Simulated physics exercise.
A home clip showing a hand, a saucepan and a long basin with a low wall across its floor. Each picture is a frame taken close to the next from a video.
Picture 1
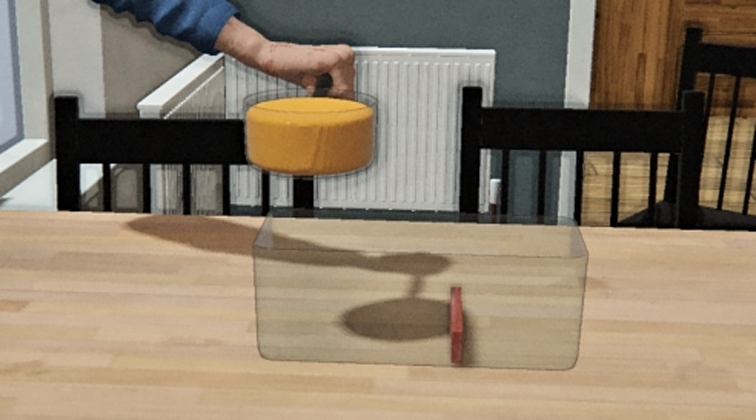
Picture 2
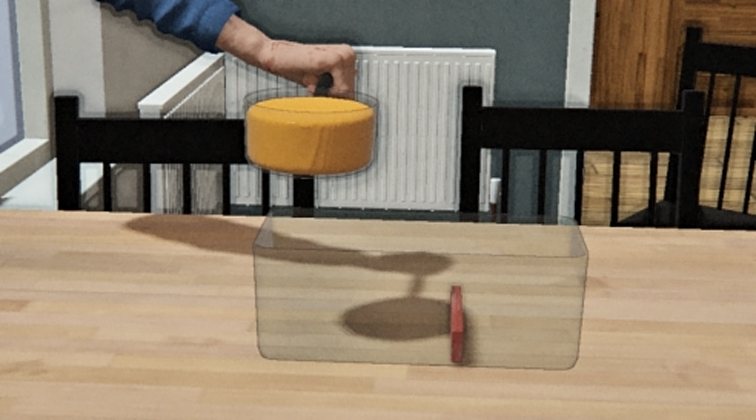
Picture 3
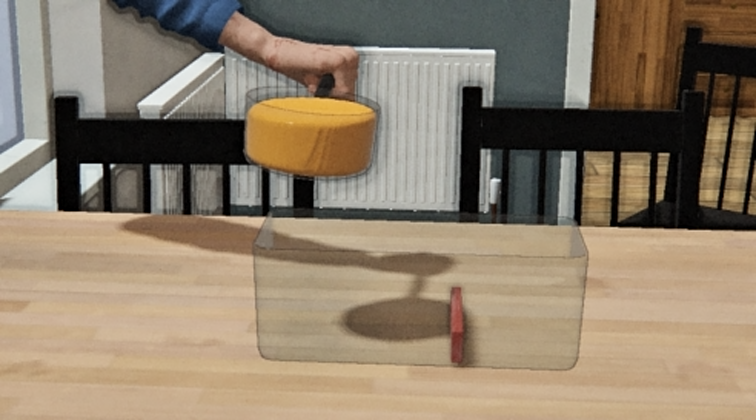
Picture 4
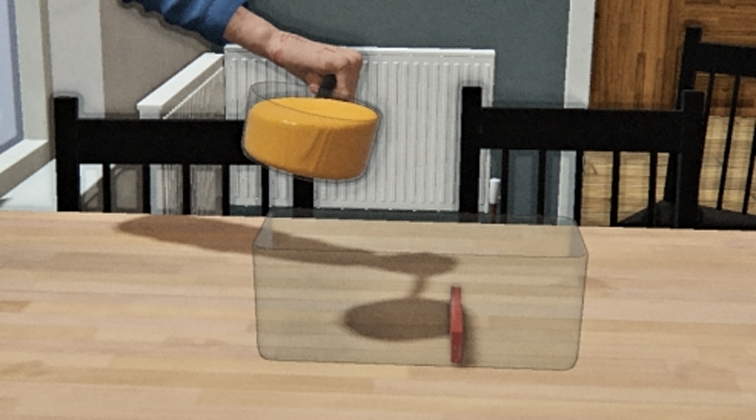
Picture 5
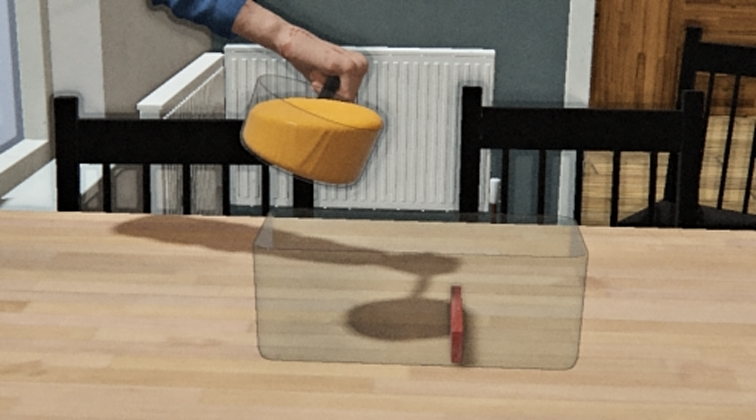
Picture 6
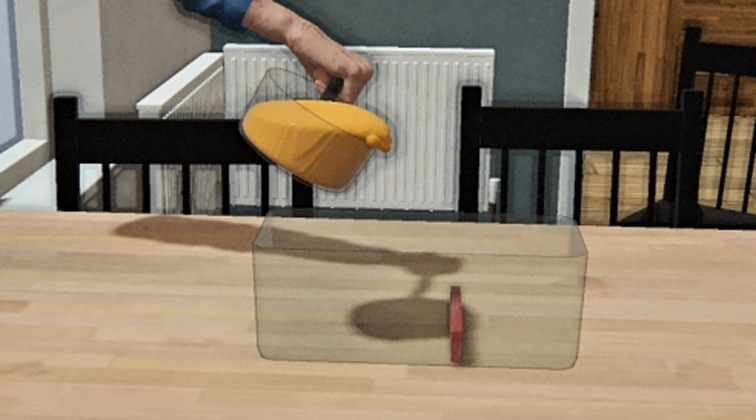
An orange-yellow juice in a clear saucepan, gripped by a hand from a blue sleeve at upper left, hangs above a long transparent basin with a low red wall across its floor. The fixed, level view faces a pale wooden table, with black chairs and a white radiator behind. The hand tilts the saucepan rightward, slowly then further, until juice bulges over its right rim.
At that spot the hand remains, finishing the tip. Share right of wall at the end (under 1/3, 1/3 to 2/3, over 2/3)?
Short answer, the right side fails to reach a third.
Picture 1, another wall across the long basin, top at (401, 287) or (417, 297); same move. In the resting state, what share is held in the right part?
Roughly 70 per cent first and roughly 55 per cent second.
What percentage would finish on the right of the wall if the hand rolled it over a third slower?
Roughly 20 in a hundred.
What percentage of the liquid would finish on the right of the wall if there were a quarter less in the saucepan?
Result: Around 10 per cent.
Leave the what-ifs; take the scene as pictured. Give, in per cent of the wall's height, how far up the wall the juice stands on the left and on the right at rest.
Left about 60, right about 20.
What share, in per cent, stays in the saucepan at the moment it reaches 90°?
I'd put it near 25 %.
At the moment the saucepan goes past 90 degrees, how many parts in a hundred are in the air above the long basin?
Near 30 parts in a hundred.
A moment on, the saucepan is tipped on its side and 26 per cent is still to pour, 38 is left of the wall and 4 right of it.
Next, the saucepan is tipped right over and 5 per cent is still to pour, 81 is left of the wall and 9 right of it.
Then the saucepan is tipped right over and 0 per cent is still to pour, 84 is left of the wall and 13 right of it.
Later the saucepan is tipped right over and 0 per cent is still to pour, 84 is left of the wall and 13 right of it.
At rest 84 per cent lies left of the wall, 14 right of it and 3 outside.
